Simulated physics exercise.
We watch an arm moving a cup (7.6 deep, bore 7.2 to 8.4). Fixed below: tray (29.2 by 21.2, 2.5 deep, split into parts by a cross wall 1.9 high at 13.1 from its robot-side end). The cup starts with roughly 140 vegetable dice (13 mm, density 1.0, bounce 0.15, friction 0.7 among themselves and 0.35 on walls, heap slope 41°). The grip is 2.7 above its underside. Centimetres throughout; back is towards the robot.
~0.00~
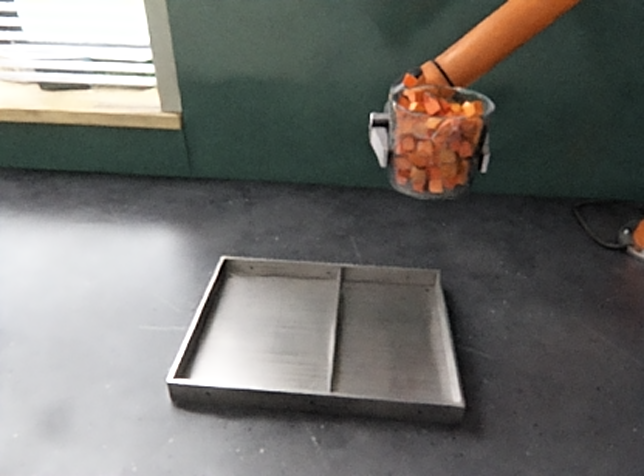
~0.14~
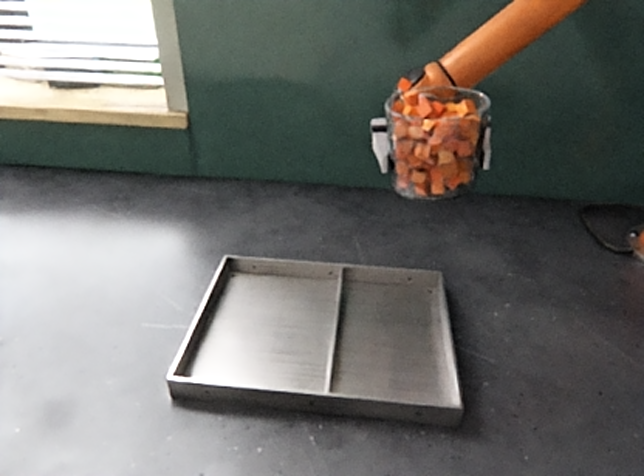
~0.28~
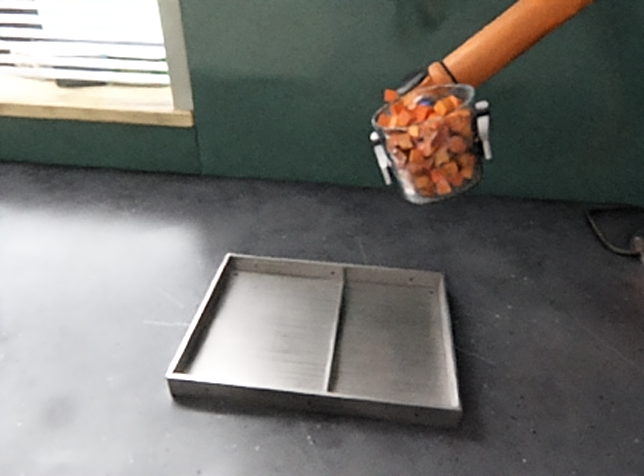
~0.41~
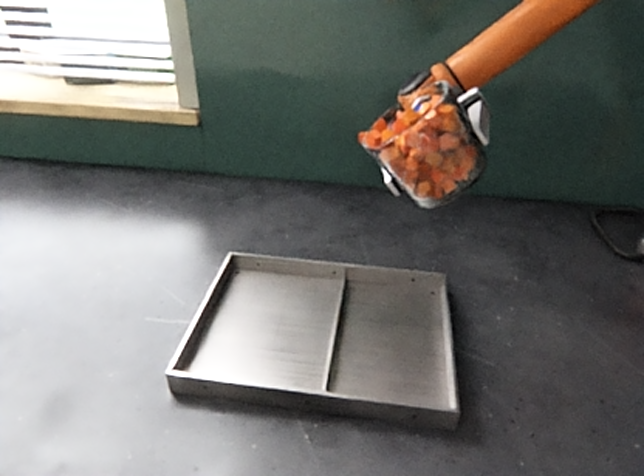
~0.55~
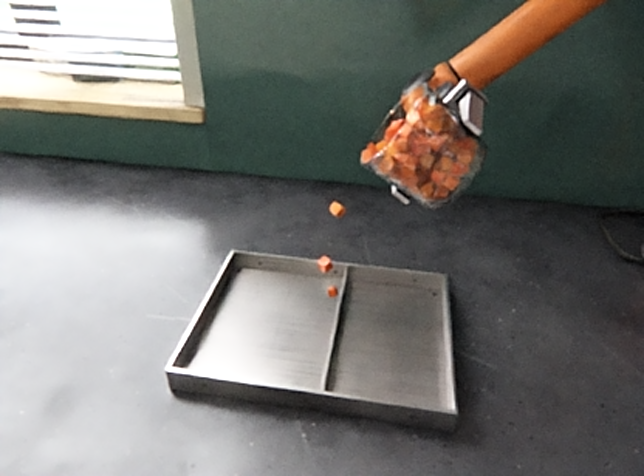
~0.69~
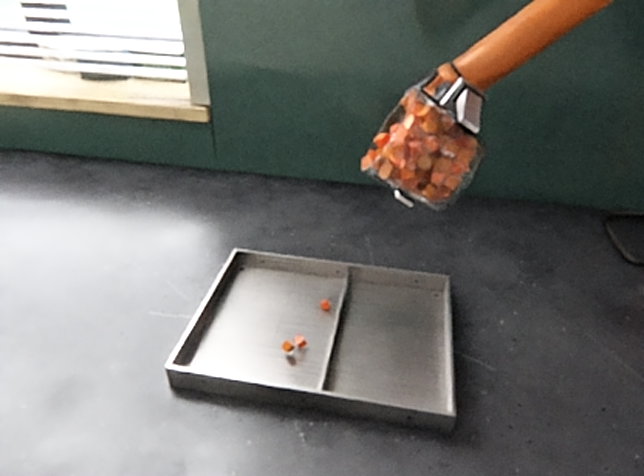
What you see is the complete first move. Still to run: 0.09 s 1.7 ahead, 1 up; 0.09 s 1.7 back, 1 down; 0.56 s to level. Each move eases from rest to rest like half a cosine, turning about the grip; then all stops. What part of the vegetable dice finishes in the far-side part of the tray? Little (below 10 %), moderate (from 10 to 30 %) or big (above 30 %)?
Share in the far-side part of the tray: Moderate (from 10 to 30 %).
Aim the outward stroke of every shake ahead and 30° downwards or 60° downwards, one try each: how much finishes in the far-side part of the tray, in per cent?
Some 5 and 5 per cent.
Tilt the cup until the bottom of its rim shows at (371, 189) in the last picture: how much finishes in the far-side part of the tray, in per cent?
Some 45 per cent.
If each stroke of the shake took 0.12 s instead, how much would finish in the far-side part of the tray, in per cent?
It would be near 5 per cent.
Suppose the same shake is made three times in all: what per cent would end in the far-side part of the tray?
It would be near 30 per cent.
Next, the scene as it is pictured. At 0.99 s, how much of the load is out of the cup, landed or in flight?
Some 15 per cent.
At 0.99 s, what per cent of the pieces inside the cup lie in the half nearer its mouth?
About 55 per cent.
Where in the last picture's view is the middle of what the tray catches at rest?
Near (297, 323).
After 0.99 s, tilted 54° forward, highest piece 28 above the table; 121 in the cup, 6 in the far-side part, 14 in flight or on a rim.
After 1.28 s, tilted 10° forward, highest piece 29 above the table; 118 in the cup, 22 in the far-side part, 1 in the robot-side part.
After 1.63 s, level, highest piece 29 above the table; 118 in the cup, 22 in the far-side part, 1 in the robot-side part.
After 2.68 s, level, highest piece 29 above the table; 118 in the cup, 22 in the far-side part, 1 in the robot-side part.
At rest, 118 in the cup, 22 in the far-side part, 1 in the robot-side part. That is 16 % in the far-side part of the tray.
